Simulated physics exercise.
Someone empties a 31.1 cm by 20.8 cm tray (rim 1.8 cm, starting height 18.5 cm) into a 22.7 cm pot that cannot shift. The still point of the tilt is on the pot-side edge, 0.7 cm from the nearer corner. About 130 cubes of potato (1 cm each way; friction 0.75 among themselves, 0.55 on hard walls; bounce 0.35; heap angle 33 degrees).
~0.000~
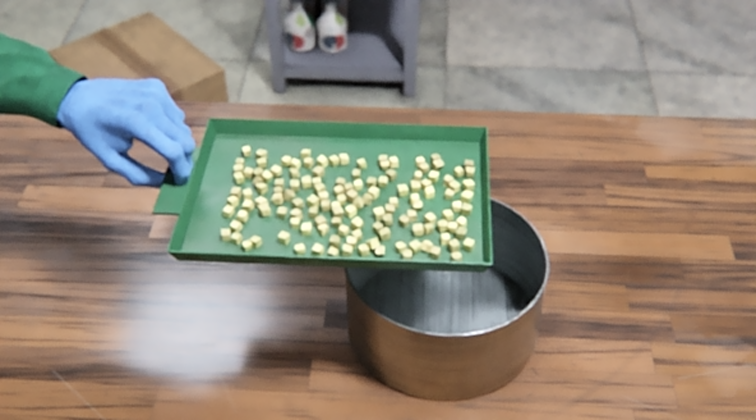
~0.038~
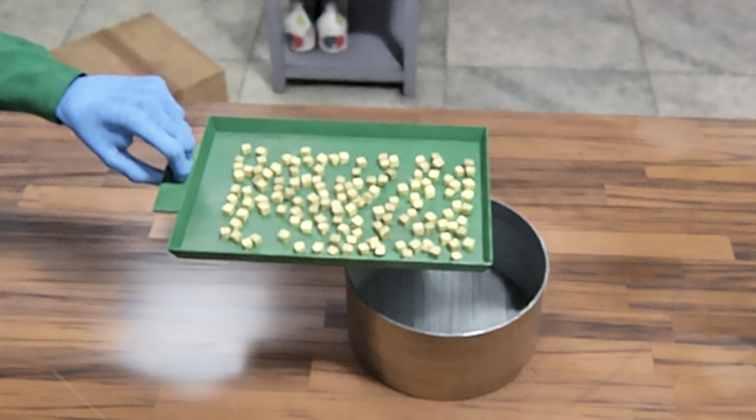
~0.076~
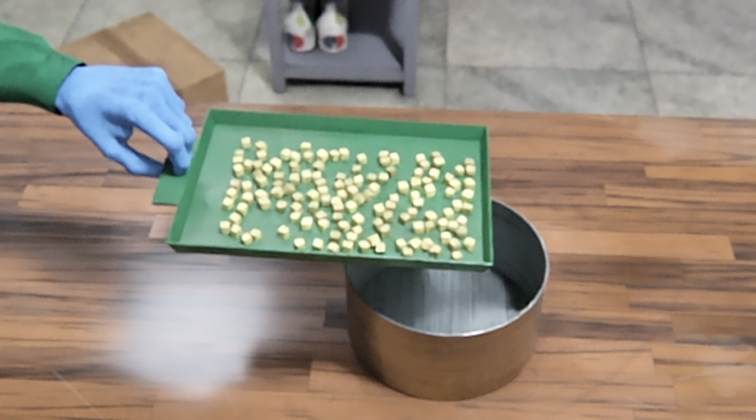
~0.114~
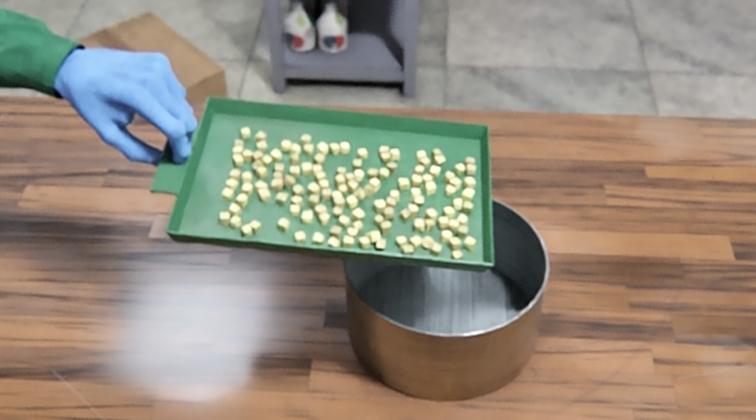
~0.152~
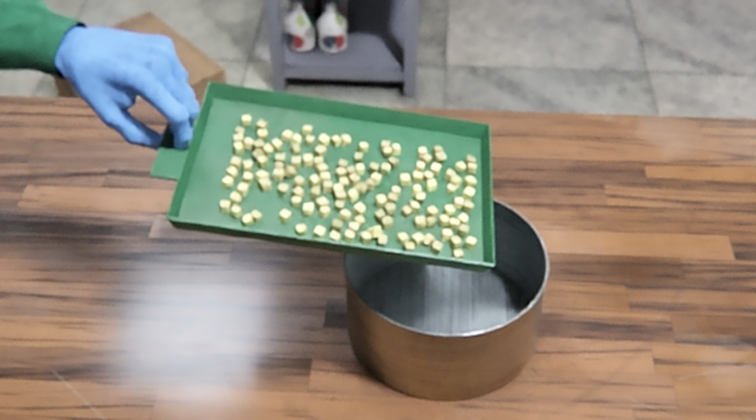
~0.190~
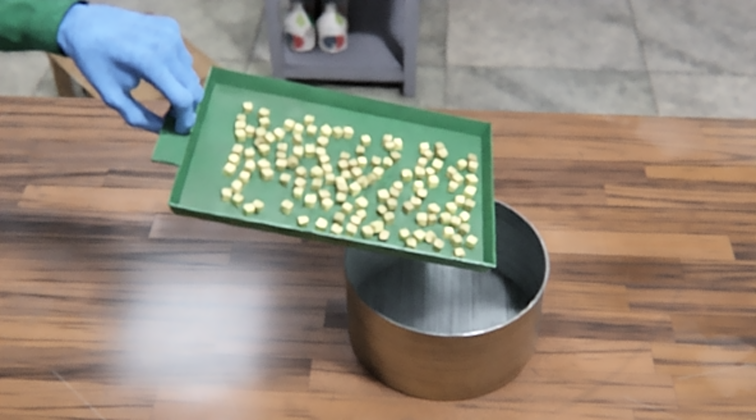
The clip opens on a blue-gloved hand holding a green tray of small pale cubes level, its right end above a round metal pot on a wooden surface. The hand then raises the left end, slowly at first and then faster, tilting the tray down toward the right while the cubes stay spread across it.
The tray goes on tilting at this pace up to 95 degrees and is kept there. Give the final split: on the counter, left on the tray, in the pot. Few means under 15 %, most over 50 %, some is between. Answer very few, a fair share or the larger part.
On the counter: The larger part; left on the tray: Very few; in the pot: A fair share.
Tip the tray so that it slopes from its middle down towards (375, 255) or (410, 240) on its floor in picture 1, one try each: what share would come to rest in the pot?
Some 0 and 0 per cent.
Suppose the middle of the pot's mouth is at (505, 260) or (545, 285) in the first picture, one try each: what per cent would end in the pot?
About 95 and 100 per cent.
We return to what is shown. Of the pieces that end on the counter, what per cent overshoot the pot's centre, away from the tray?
Roughly 100 per cent.
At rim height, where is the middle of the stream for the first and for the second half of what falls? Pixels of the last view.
At about (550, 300), then at (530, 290).
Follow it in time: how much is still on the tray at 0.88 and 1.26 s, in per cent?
In turn: 50, 0.
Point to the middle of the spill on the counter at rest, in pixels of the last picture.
Near (642, 385).
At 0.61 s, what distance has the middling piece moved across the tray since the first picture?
About 5 cm.
Then, at 0.61 s, tilt 53 degrees; the tray holds 100 %, the pot 0 %.
Then, at 0.88 s, tilt 78 degrees; the tray holds 50 %, the pot 5 %.
Then, at 1.26 s, tilt 95 degrees; the tray holds 0 %, the pot 30 %.
In the end, at 2.3 s, counter 65 %, tray 0 %, pot 35 %.
